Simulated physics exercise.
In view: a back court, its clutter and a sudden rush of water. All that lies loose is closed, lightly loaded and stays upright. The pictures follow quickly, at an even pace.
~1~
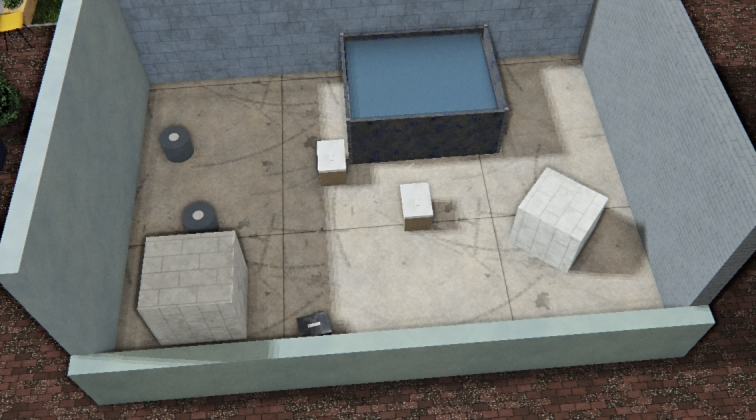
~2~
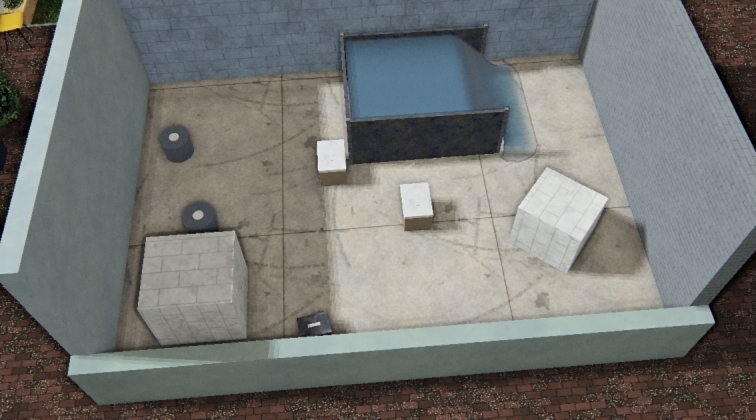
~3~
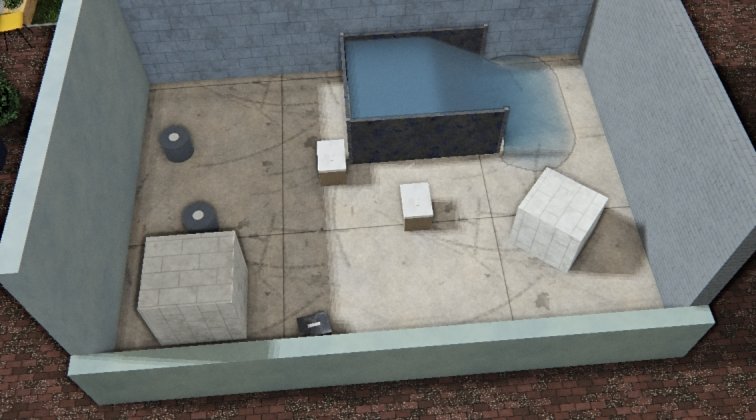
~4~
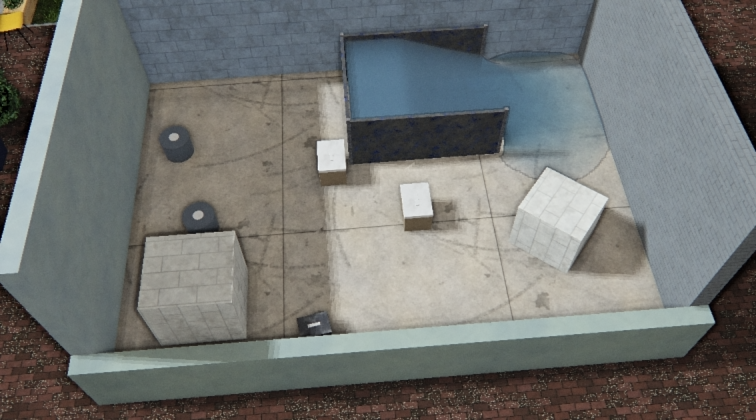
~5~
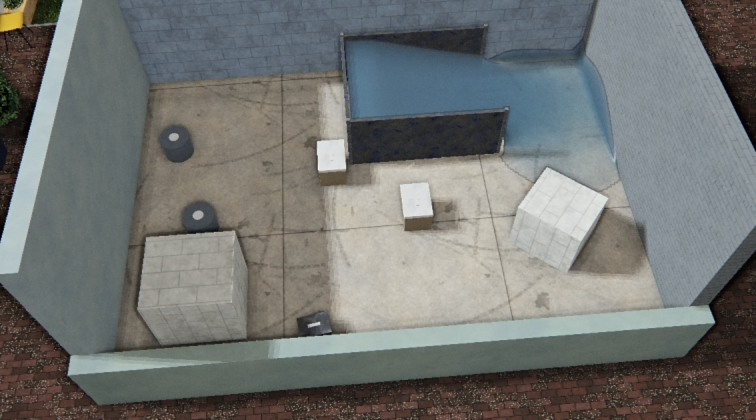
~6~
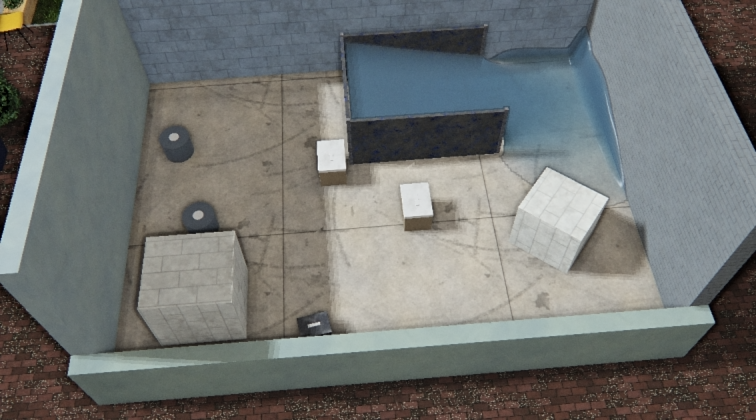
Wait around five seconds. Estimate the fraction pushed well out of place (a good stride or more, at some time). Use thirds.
Share: One to two thirds.
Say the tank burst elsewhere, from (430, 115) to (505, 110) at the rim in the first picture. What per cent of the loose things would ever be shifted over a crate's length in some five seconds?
I make it 40 per cent.
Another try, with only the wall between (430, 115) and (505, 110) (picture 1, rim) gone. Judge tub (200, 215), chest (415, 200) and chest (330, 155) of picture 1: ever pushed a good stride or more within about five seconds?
In turn: Short of that, shifted that much, under that.
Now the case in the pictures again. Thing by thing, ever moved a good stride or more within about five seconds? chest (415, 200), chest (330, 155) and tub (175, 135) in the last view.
In that order: Shifted that much, under that, short of that.
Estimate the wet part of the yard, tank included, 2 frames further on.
Some 25 per cent.
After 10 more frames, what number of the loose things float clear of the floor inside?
0 of them.
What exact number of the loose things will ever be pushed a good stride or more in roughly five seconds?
3 of them.
A moment on, 0 of 5 are well off their spots; 0 afloat.
Next, 0 of 5 are well off their spots; 0 afloat.
Later, 0 of 5 are well off their spots; 0 afloat.
In the end, 3 of 5 are well off their spots, and 3 have been at some point; 1 afloat.
